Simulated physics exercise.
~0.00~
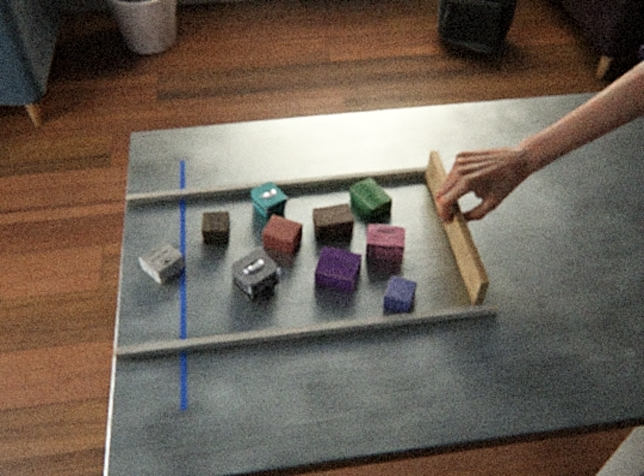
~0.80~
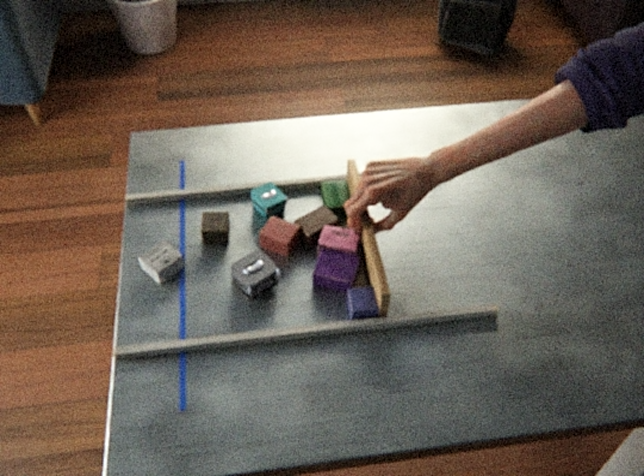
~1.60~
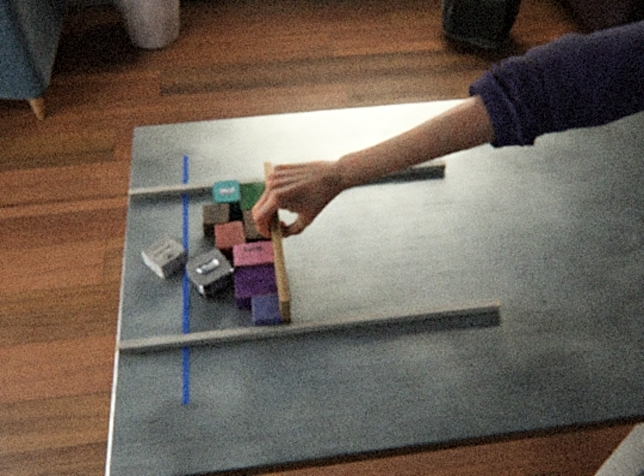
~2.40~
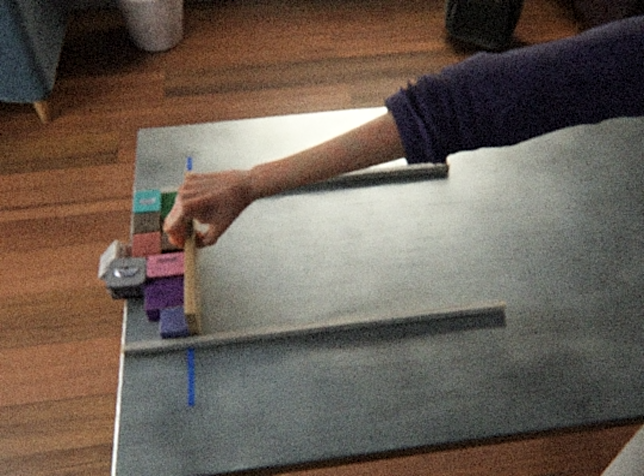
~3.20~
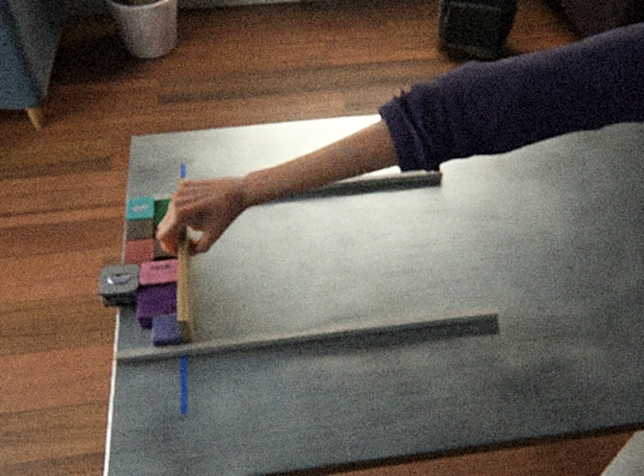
A hand swept a wooden board leftward across a table between two rails, gathering scattered colourful blocks into a cluster and stopping at the blue tape, as a white box tipped at the left edge and dropped out of sight while the others stayed on.
